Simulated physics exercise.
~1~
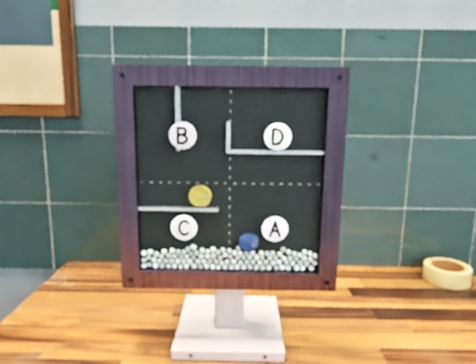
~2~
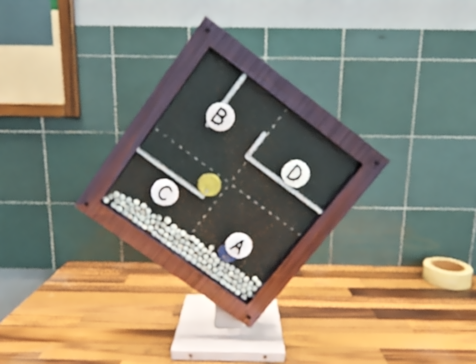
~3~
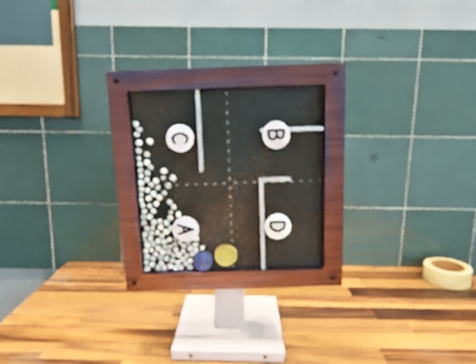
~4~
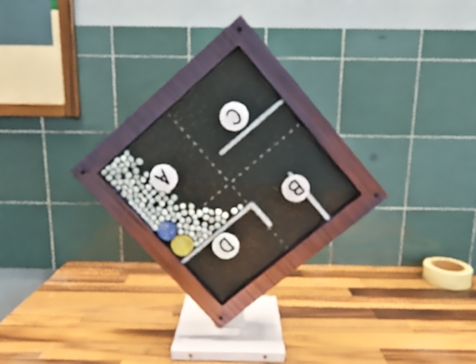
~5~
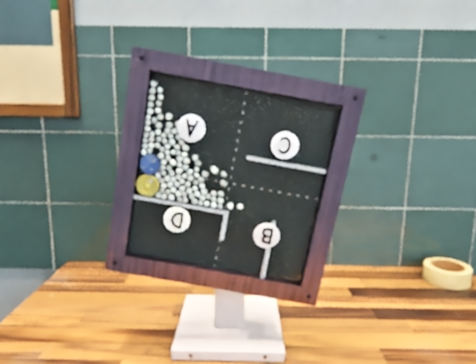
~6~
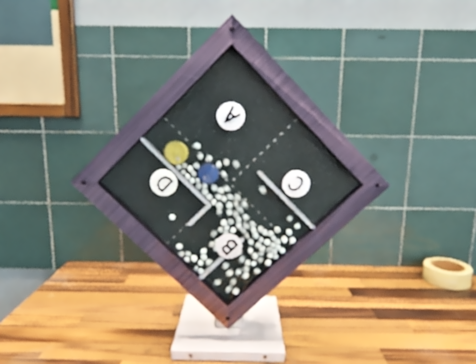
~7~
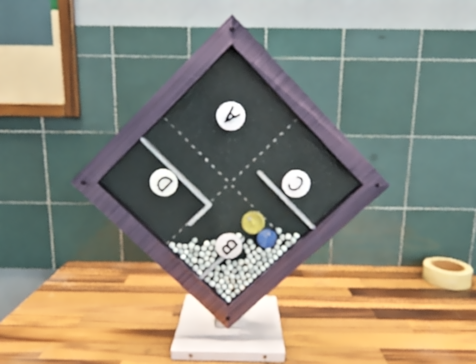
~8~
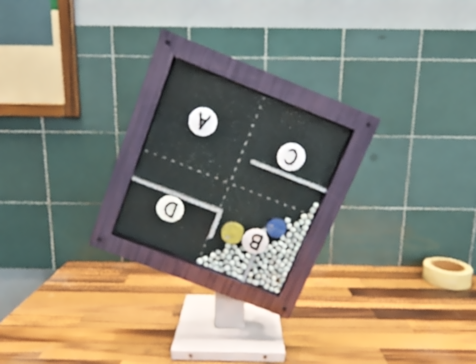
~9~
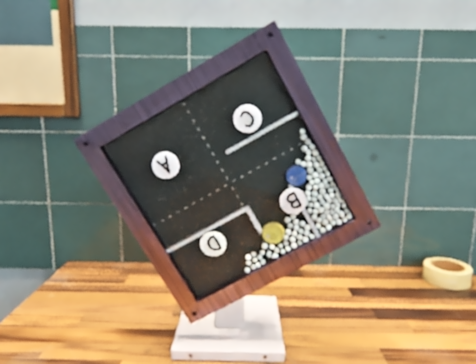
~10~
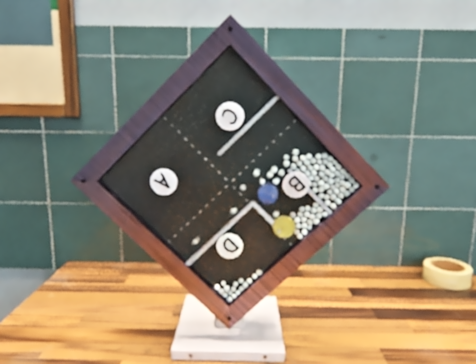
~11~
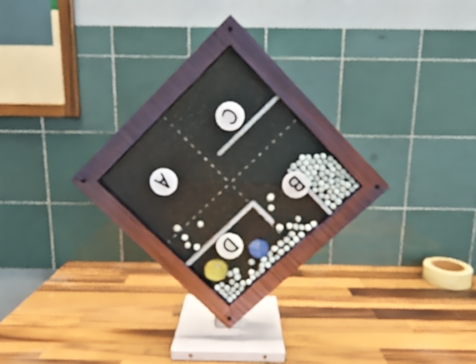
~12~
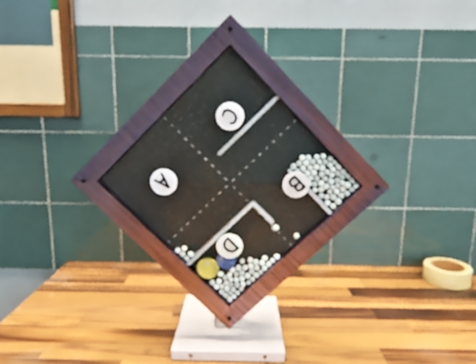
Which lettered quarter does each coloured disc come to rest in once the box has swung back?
The blue disc and the yellow disc both come to rest in quarter D.
A shadow box of small white beads with a blue and a yellow disc turned clockwise well past upside down, paused, then swung partway back, sending both discs and some beads into quarter D while the other beads stayed in B.
